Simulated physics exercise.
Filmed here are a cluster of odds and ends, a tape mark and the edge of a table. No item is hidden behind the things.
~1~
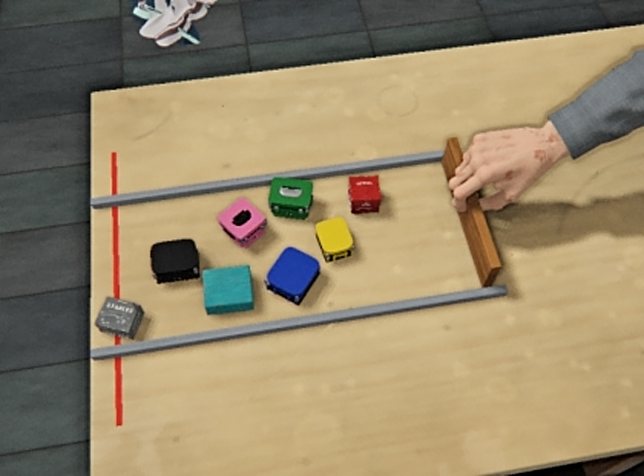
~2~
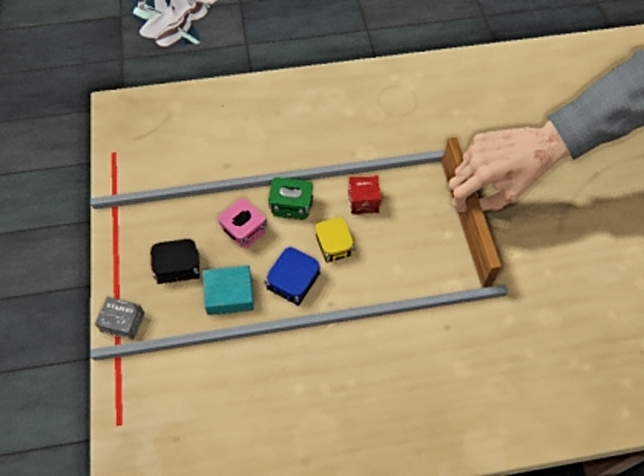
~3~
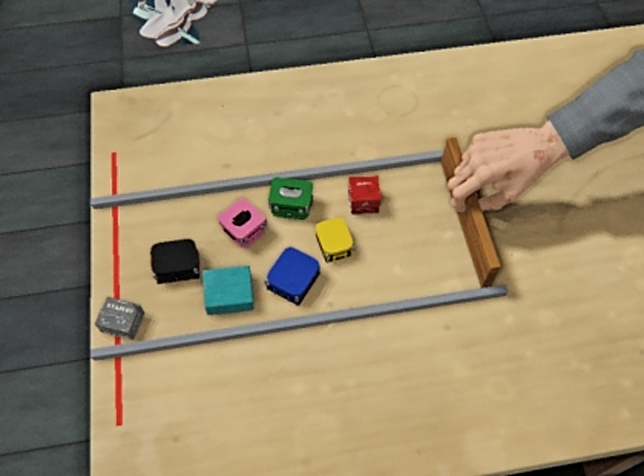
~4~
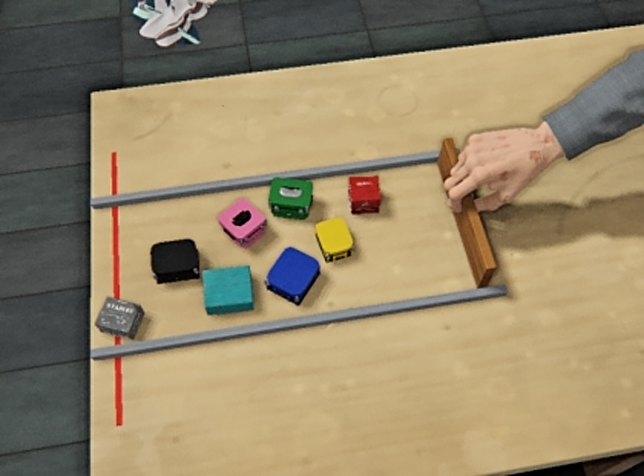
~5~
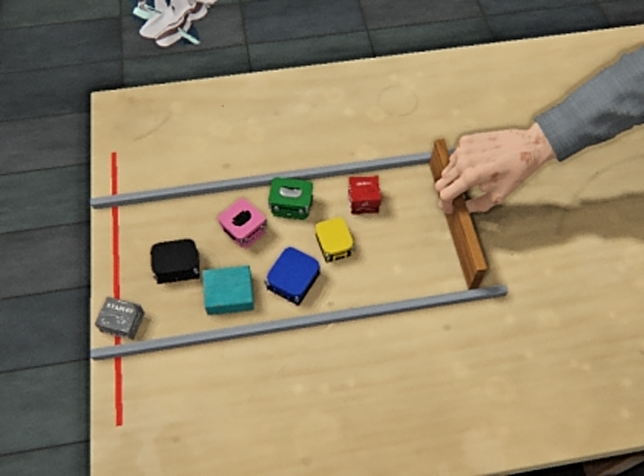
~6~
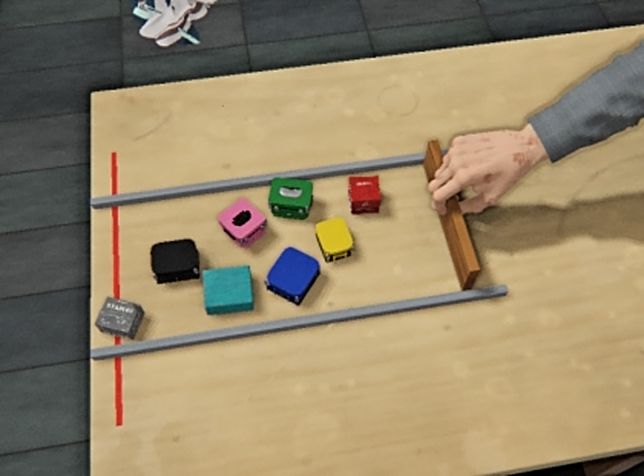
A hand slid a wooden board slightly left between two grey rails on a table, while the small coloured boxes and blocks ahead of it, and the grey one on the red tape, stayed still.
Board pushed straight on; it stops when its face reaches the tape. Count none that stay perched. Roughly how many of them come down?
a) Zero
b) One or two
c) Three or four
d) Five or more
(d) Five or more.
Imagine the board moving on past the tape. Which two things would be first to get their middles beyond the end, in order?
Grey box, turquoise block.
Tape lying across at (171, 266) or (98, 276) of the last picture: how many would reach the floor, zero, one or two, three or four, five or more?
The falls would be one to two; more than four.
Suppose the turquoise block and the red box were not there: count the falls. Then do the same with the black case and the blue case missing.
The count is 3 in the first case and 3 in the second.
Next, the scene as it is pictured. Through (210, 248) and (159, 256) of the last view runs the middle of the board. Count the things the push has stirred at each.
At the first place 8, at the second 8.
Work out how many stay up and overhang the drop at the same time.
The number would be 3.
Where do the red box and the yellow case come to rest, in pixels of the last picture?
In the last picture, roughly (96, 222) and (99, 272).
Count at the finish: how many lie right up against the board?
The figure is 3.
A little later, none off yet; grey box at rest near (120, 318); black case at rest near (176, 262); turquoise block at rest near (228, 290).
When it is over, the number that fall off is five or more; down, green case, pink case, turquoise block, black case and grey box.
